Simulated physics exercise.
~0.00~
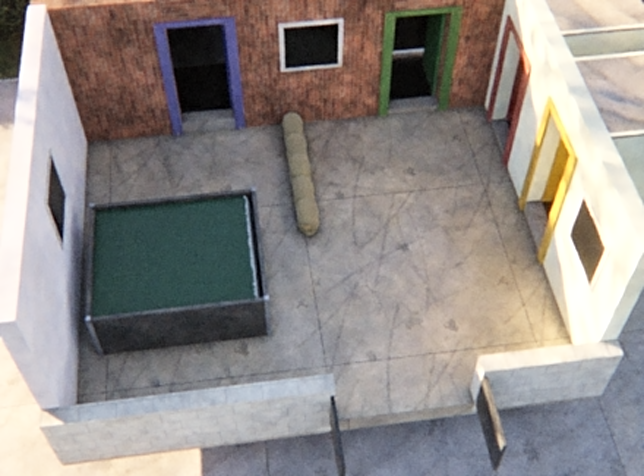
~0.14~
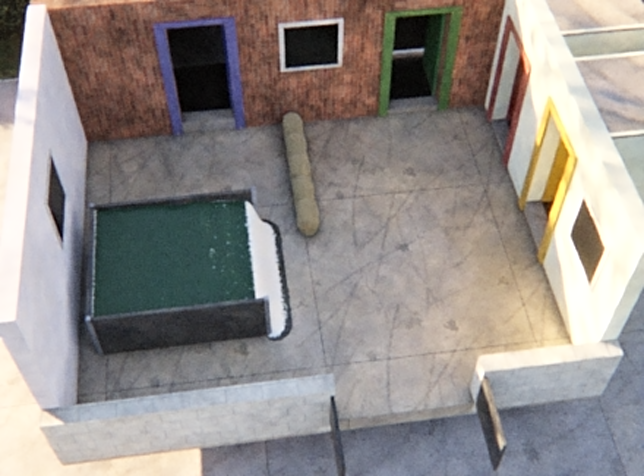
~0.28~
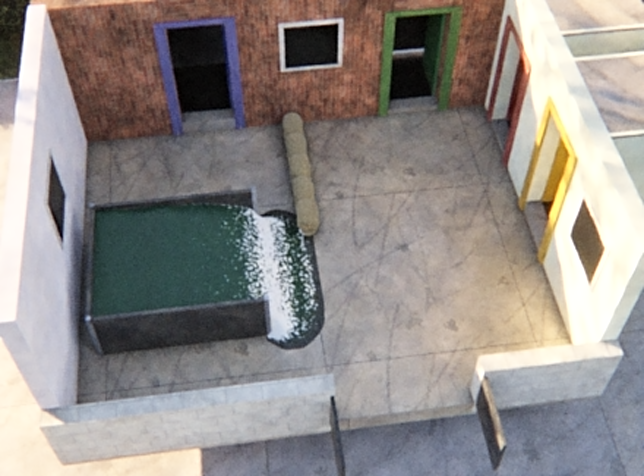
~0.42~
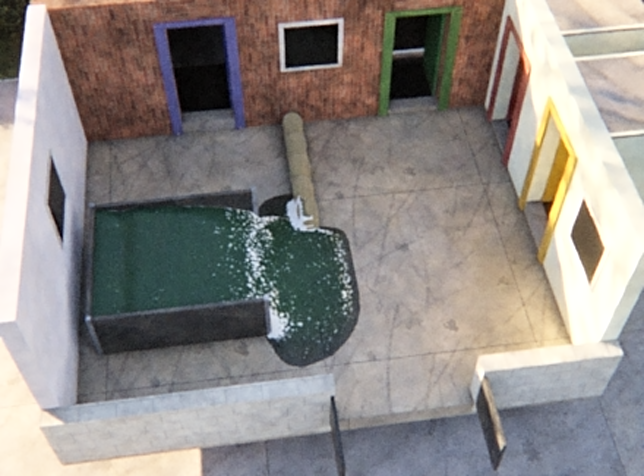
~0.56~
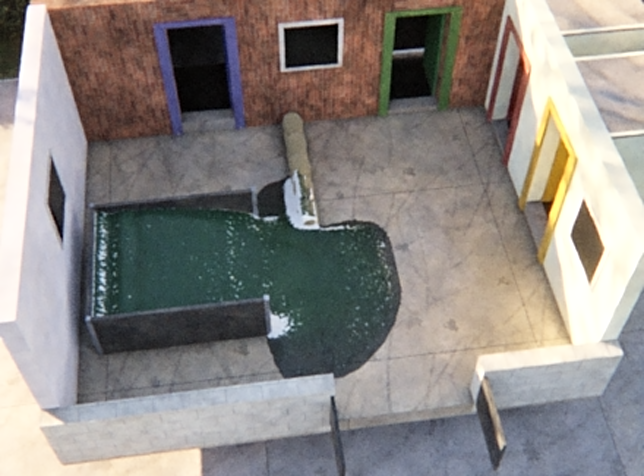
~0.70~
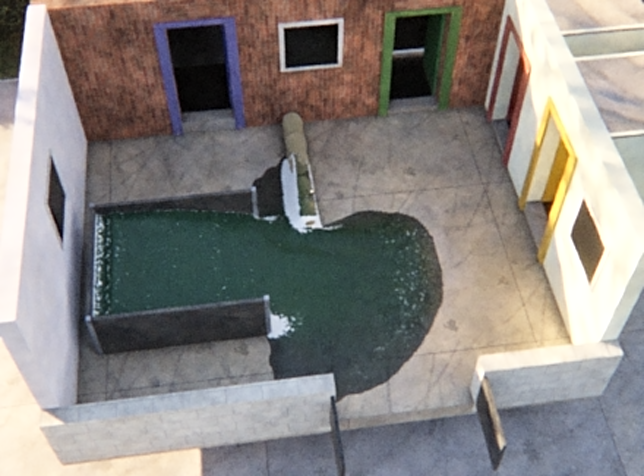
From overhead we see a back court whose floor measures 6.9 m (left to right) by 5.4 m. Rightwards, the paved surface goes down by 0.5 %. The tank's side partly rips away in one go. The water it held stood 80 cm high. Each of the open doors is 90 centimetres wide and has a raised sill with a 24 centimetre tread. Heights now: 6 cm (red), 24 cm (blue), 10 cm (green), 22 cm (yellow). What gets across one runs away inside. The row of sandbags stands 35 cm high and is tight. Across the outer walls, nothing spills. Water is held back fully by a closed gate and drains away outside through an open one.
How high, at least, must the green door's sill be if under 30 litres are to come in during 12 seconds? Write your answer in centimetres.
I would say about 13 cm.
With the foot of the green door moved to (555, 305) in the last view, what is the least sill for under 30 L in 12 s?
Around 30 cm would do it.
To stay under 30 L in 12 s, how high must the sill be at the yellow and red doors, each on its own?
Close to 29 cm (yellow) and close to 14.5 cm (red).
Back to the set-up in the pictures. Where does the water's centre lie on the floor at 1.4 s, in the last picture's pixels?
Roughly (271, 278).
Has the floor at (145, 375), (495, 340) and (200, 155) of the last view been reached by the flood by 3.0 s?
Listed order - unwetted, soaked through, soaked through.
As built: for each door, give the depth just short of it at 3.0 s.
Centimetres: Red = 13, blue = 12, green = 6, yellow = 28.
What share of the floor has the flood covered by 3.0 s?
Approximately 70 %.
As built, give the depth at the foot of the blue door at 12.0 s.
A ruler would read roughly 4.5 cm.
After 1.4 s water covers 50 % of the floor, deepest (44 cm) near (295, 228); it has not reached the green door.
After 3.0 s water covers 70 % of the floor, deepest (38 cm) near (576, 362); 6 cm at the green door, 0 litres in over its 10 cm sill.
After 12.0 s water covers 95 % of the floor, deepest (10 cm) near (393, 361); 7 cm at the green door, 80 litres in over its 10 cm sill.
At the green door as built, the water arrived by 2.7 s and peaked near 19 cm at 5.4 s.
Run again over the same 12 s with other heights there, 45 litres in over 12 cm, 9 litres over 16 cm. The limit of 30 litres is kept from about 13 cm up.
